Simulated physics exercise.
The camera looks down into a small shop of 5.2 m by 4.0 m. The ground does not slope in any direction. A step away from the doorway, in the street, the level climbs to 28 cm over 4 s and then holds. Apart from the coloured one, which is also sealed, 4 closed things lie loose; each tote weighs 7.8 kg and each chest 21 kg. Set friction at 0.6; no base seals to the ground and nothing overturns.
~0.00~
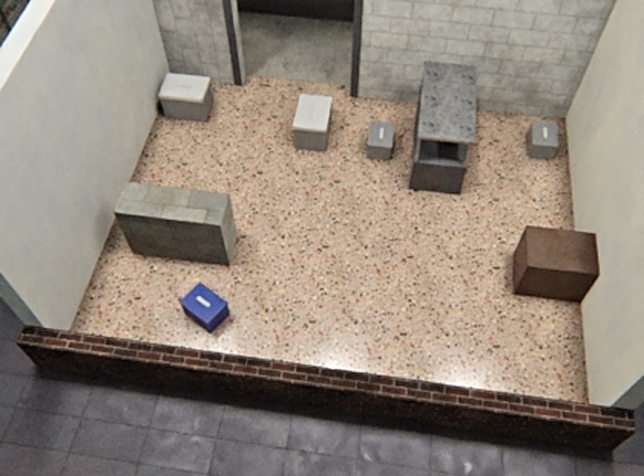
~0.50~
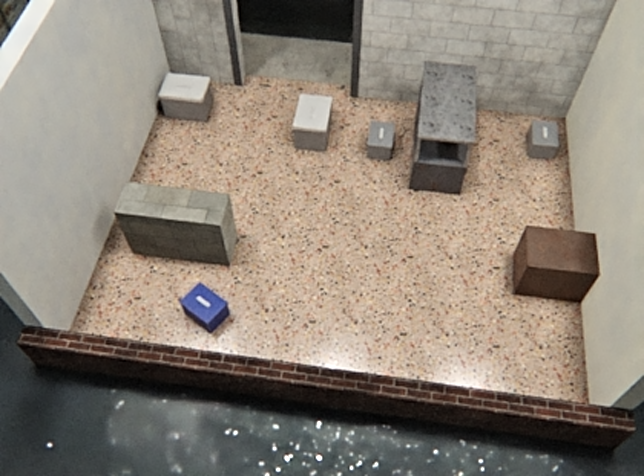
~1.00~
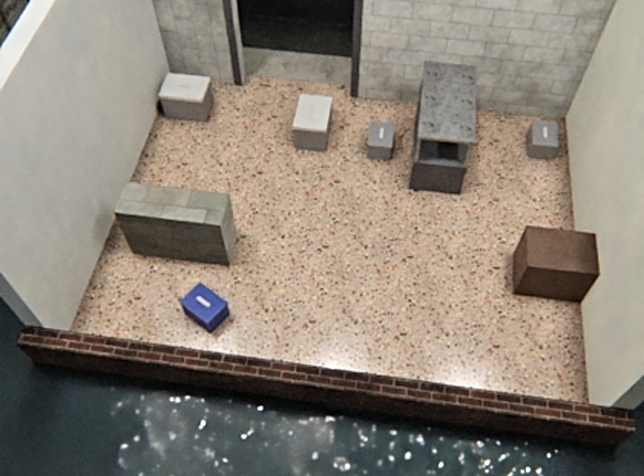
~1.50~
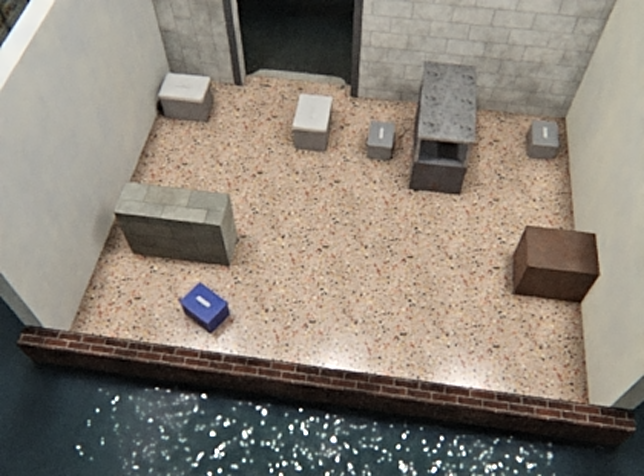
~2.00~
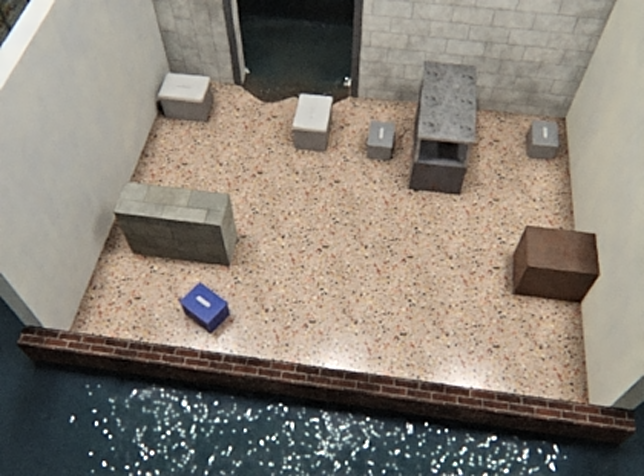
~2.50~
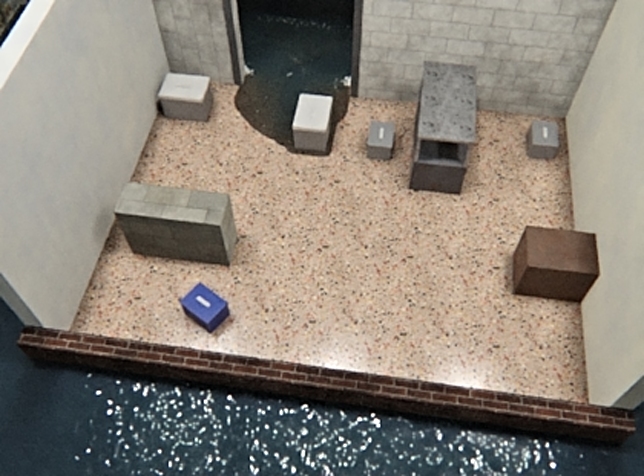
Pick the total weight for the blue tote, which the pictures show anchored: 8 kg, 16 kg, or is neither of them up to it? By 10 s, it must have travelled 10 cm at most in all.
Neither is up to it.
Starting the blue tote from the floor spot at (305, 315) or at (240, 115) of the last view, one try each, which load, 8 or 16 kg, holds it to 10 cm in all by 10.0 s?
Try by try, no option works; no option works.
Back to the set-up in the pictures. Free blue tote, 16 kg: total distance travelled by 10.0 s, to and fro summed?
About 40 cm.
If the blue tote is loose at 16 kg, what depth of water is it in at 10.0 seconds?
Close to 12 cm deep.
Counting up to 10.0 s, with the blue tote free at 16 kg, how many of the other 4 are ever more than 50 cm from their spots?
Result: 1.
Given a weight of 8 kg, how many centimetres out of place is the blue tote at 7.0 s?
About 5 cm.
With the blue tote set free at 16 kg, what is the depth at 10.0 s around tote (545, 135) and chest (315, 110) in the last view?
Depth approx. 2 cm / 17 cm.
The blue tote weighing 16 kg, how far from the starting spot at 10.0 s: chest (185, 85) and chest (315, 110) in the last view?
Respectively 50 and 300 cm.
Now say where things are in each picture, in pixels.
The first frame shows the blue tote at (204, 302), on the bottom; water covers 0.0 m2; 0 of 5 have shifted.
The second frame shows the blue tote at (204, 302) rests on the ground; water covers 0.0 m2; 0 of 5 have shifted.
The third frame shows the blue tote at (204, 302), on the bottom; water covers 0.0 m2; 0 of 5 have shifted.
The fourth frame shows the blue tote at (204, 302) rests on the ground; water covers 0.0 m2; 0 of 5 have shifted.
The fifth frame shows the blue tote at (204, 302) rests on the ground; 0.2 m2 under water; 0 of 5 have shifted.
The sixth frame shows the blue tote at (204, 302), on the bottom; 0.9 m2 under water; 0 of 5 have shifted.
After 3.5 s the blue tote would be 0 cm from its start with 8 kg and 0 cm from its start with 16 kg; 0 cm of water round it then.
After 4.5 s the blue tote would be 0 cm from its start with 8 kg and 0 cm from its start with 16 kg; 1 cm of water round it then.
After 7.0 s the blue tote would be 7 cm from its start with 8 kg and 0 cm from its start with 16 kg; 9 cm of water round it then.
After 10.0 s the blue tote would be 43 cm from its start with 8 kg and 37 cm from its start with 16 kg; 12 cm of water round it then.
